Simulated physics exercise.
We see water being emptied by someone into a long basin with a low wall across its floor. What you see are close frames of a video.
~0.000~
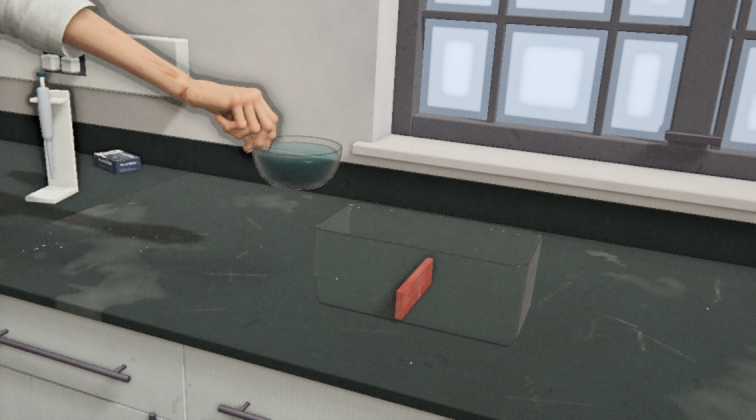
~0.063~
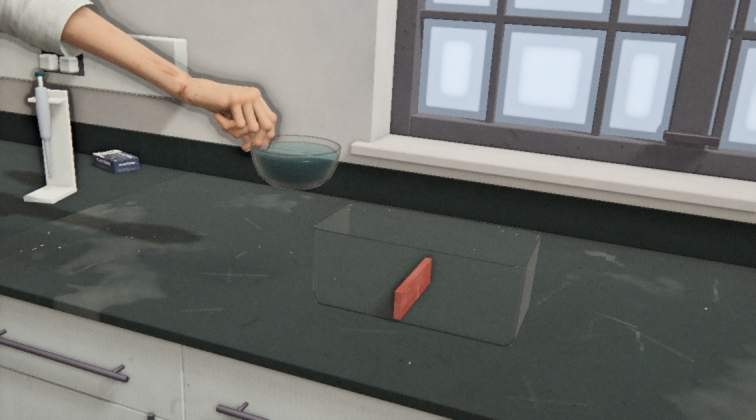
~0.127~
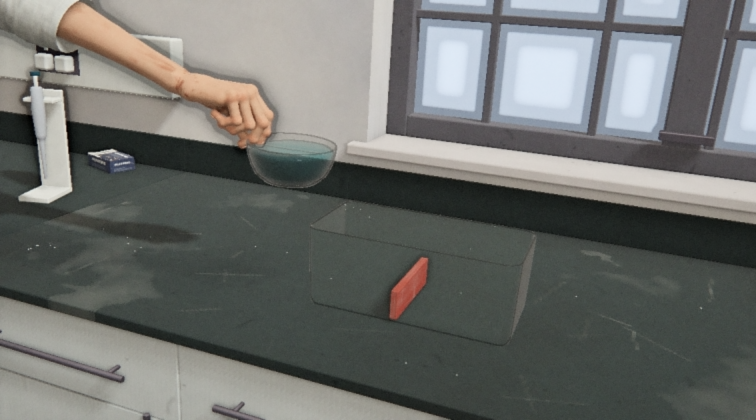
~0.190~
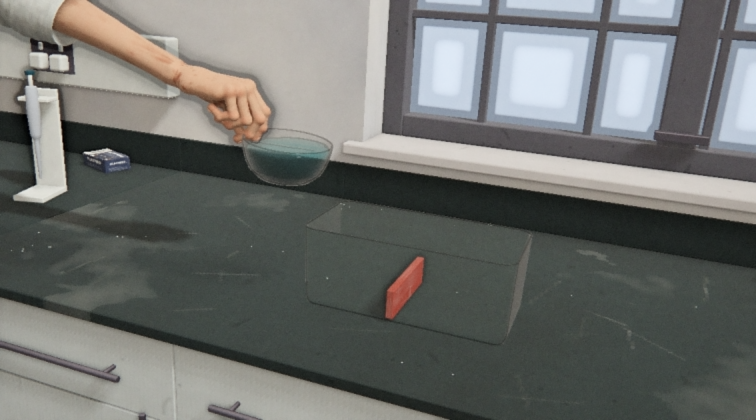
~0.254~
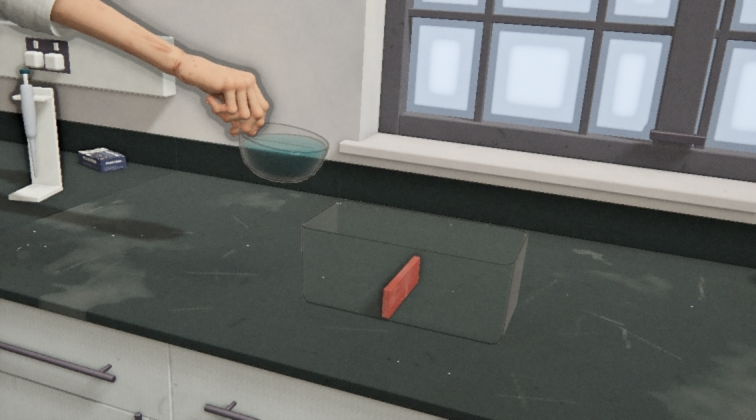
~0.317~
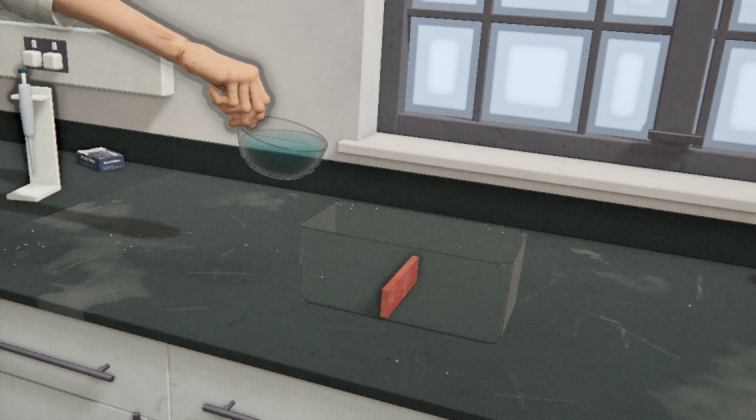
A hand reaching in from the upper left holds a clear glass bowl of teal water above a dark, scuffed countertop, seen from slightly above in a room with a barred window. Right of the bowl sits a long transparent basin with a low red wall across its floor, while a white stand and small box rest at left. The bowl gradually tilts rightward as the camera drifts slightly right.
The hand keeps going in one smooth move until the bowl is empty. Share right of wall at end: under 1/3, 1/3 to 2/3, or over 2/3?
Below a third.
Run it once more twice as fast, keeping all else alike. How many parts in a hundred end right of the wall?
Near 10 %.
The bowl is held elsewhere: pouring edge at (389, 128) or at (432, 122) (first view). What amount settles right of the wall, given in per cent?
About 90 % the first time, about 95 % the second.
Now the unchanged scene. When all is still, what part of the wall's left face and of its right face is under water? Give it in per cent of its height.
The left side ends up close to 60, the right side close to 0.
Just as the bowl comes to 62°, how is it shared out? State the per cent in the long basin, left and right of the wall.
On the left near 20 in a hundred, on the right near 0 in a hundred.
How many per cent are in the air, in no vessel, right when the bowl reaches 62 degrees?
I'd put it near 35 per cent.
A moment on, the bowl is tipped part way and 42 per cent is still to pour, 22 is left of the wall and 0 right of it.
Next, the bowl is tipped on its side and 4 per cent is still to pour, 84 is left of the wall and 2 right of it.
Then the bowl is tipped on its side and 0 per cent is still to pour, 97 is left of the wall and 3 right of it.
Later the bowl is tipped on its side and 0 per cent is still to pour, 97 is left of the wall and 3 right of it.
In the end 97 per cent lies left of the wall, 3 right of it and 0 outside.
